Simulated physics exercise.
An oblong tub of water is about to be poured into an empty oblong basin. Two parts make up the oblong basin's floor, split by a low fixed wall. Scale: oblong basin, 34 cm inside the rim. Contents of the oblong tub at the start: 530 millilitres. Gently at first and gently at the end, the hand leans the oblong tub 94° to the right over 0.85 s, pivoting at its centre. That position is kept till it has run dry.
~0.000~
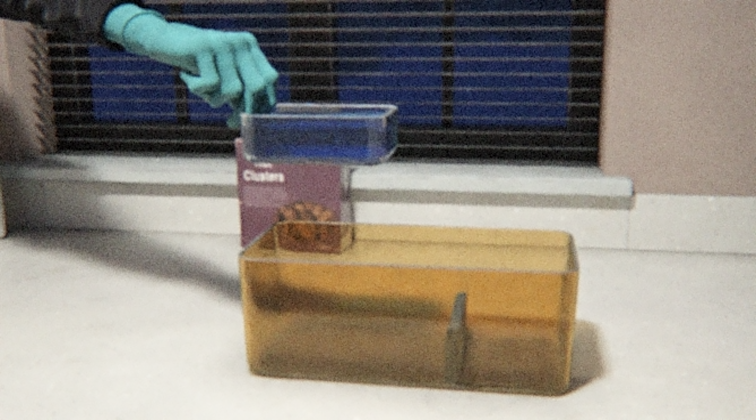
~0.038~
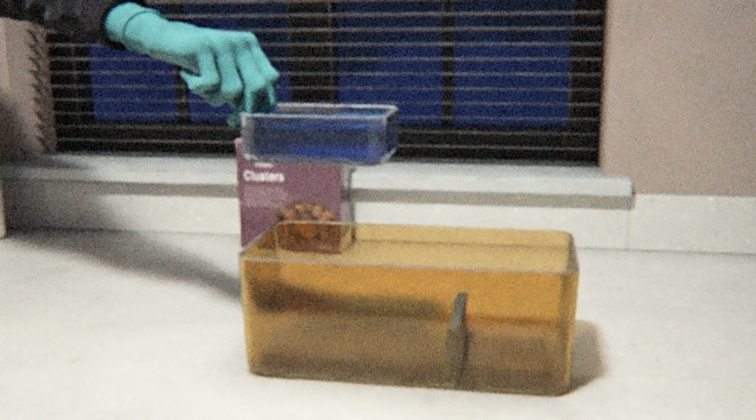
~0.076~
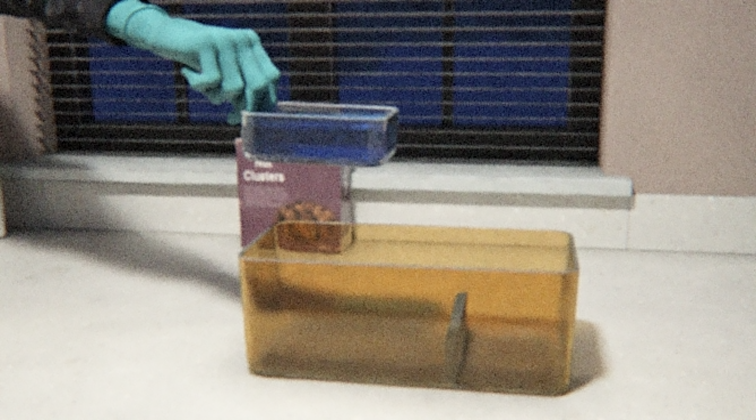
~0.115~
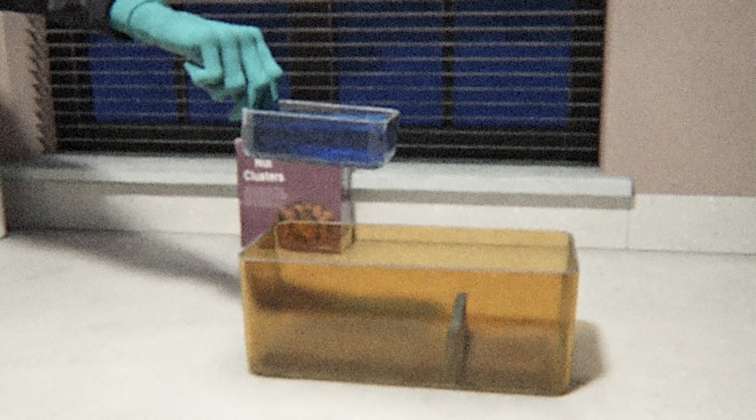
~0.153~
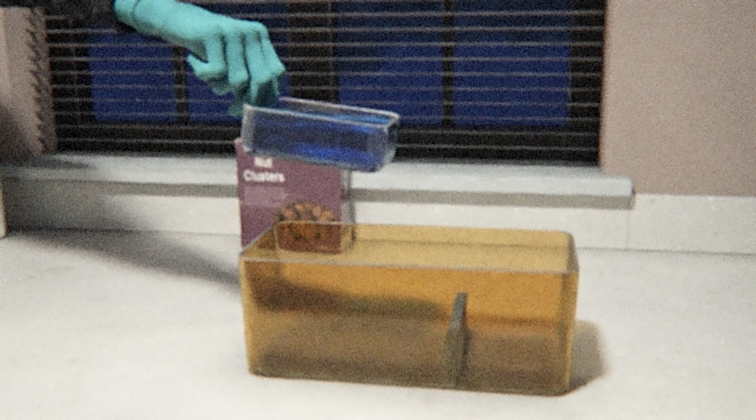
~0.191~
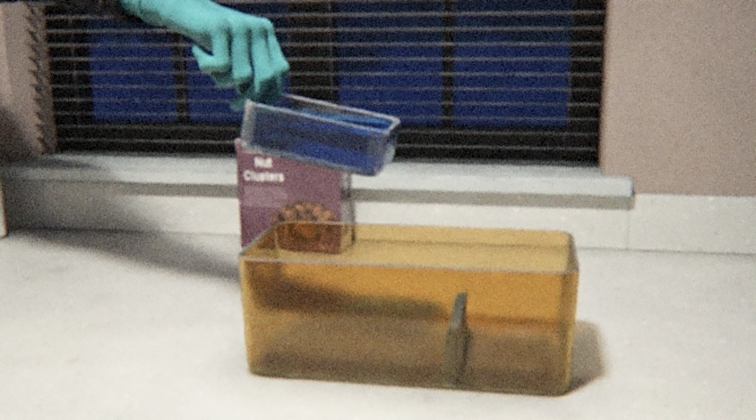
We see a teal-gloved hand holding a small clear tub of blue liquid above a larger amber basin with a low upright divider, a purple box behind; the hand slowly leans the tub slightly to the right.
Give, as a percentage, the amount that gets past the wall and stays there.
Past the wall: About 44 %.
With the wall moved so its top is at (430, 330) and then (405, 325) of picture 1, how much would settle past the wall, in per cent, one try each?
It comes to 70 per cent, and then 80 per cent.
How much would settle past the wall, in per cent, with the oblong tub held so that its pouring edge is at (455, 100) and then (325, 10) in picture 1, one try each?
Some 80 and 5 per cent, in that order.
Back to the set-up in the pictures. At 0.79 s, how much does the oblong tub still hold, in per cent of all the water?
I'd say some 6 per cent remains.
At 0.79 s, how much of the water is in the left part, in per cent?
Left share: Approx. 46 %.
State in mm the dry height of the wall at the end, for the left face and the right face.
Measured: Left around 40 mm, right around 34 mm.
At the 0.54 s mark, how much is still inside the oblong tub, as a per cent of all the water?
Roughly 26 per cent.
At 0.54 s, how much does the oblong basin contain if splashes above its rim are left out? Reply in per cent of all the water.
The basin holds roughly 28 in a hundred parts at that moment.
By 0.54 s the tilt is 66° and 27 per cent is still to pour, 17 is left of the wall and 11 right of it.
By 0.79 s the tilt is 93° and 6 per cent is still to pour, 46 is left of the wall and 46 right of it.
By 1.06 s the tilt is 94° and 2 per cent is still to pour, 52 is left of the wall and 44 right of it.
By 1.35 s the tilt is 94° and 0 per cent is still to pour, 55 is left of the wall and 44 right of it.
At rest 55 per cent lies left of the wall, 44 right of it and 1 outside.
